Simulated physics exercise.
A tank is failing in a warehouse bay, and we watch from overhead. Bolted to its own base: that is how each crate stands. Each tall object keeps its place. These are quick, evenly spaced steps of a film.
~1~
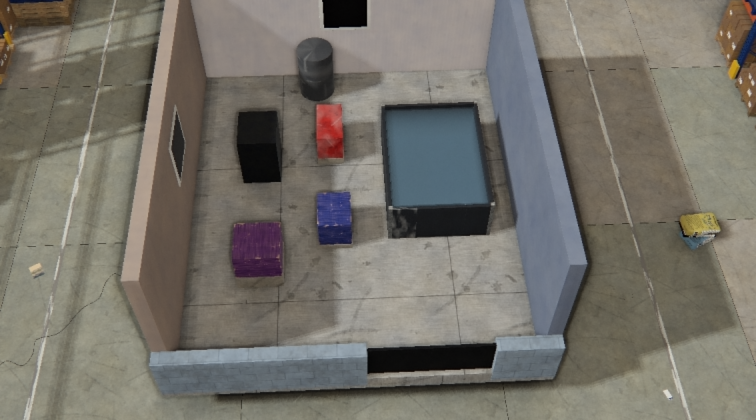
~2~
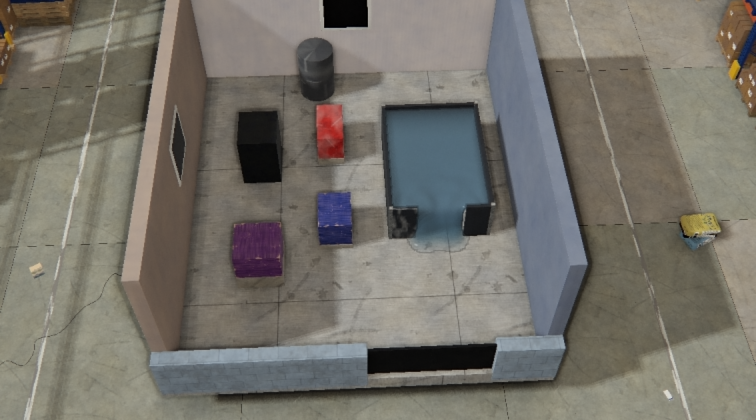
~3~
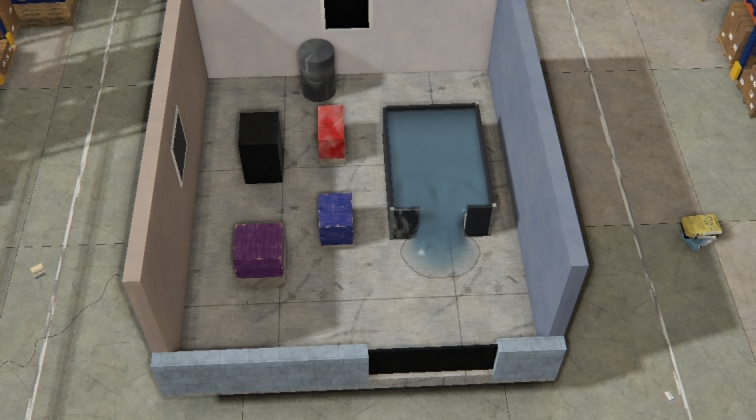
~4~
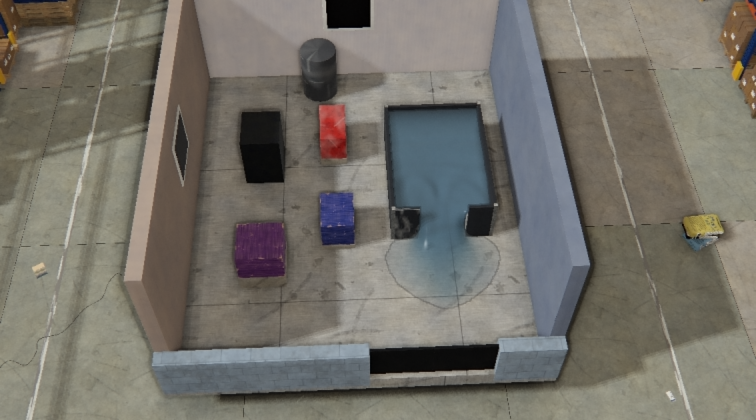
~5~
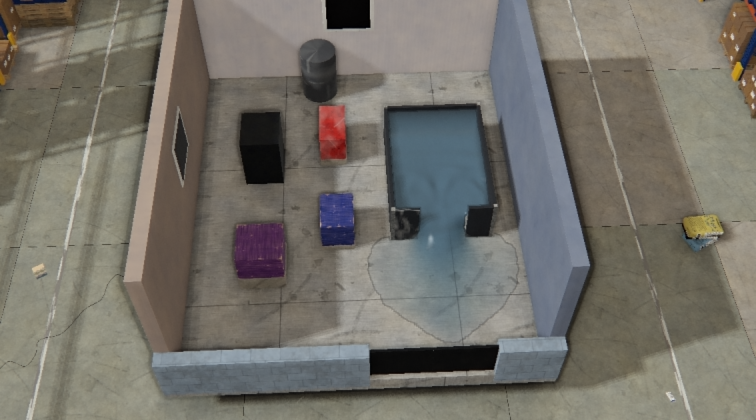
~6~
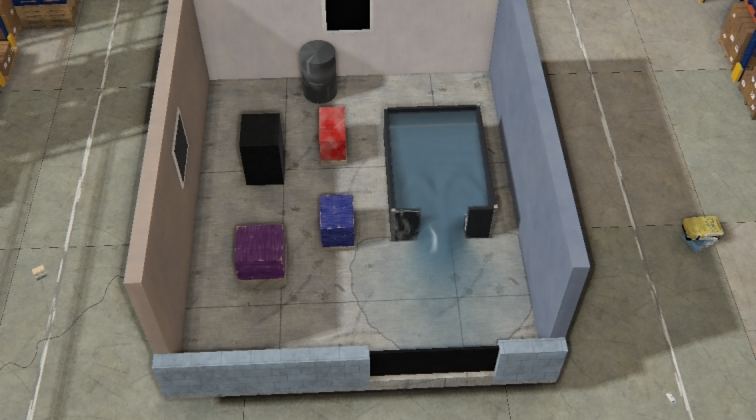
Water pouring from the gap in a tank's front wall, spreading across the floor of a walled bay beside standing coloured crates.
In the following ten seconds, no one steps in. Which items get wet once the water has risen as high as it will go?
The purple crate remains dry, the red crate remains dry, the blue crate remains dry.
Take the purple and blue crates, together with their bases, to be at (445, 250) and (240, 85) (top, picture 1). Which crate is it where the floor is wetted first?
Answer: The purple one.
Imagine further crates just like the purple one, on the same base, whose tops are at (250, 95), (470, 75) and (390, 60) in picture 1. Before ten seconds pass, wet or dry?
Listed order: Unflooded / unflooded / unflooded.
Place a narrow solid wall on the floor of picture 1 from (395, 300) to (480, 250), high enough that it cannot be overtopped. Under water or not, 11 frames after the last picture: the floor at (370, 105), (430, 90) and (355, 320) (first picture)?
Taking the three spots in order: Spared, spared, soaked.
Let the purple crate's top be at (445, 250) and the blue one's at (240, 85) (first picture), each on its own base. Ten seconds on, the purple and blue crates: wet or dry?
First the purple crate: It is dampened; then the blue crate: It is dampened.
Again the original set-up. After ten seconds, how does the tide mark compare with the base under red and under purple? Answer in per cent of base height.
Around 70 in a hundred for the first and 60 in a hundred for the second.
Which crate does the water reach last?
Go for the red-painted one.
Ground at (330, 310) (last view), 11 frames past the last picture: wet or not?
Result for the point: Waterlogged.
A moment on, water covers 25 % of the floor; the purple crate not reached, the red crate not reached, the blue crate water round its plinth.
Next, water covers 30 % of the floor; the purple crate water round its plinth, the red crate not reached, the blue crate water round its plinth.
Then, water covers 40 % of the floor; the purple crate water round its plinth, the red crate not reached, the blue crate water round its plinth.
Later, water covers 70 % of the floor; the purple crate water round its plinth, the red crate water round its plinth, the blue crate water round its plinth.
In the end, water covers 100 % of the floor; the purple crate stayed above the water, the red crate stayed above the water, the blue crate stayed above the water.
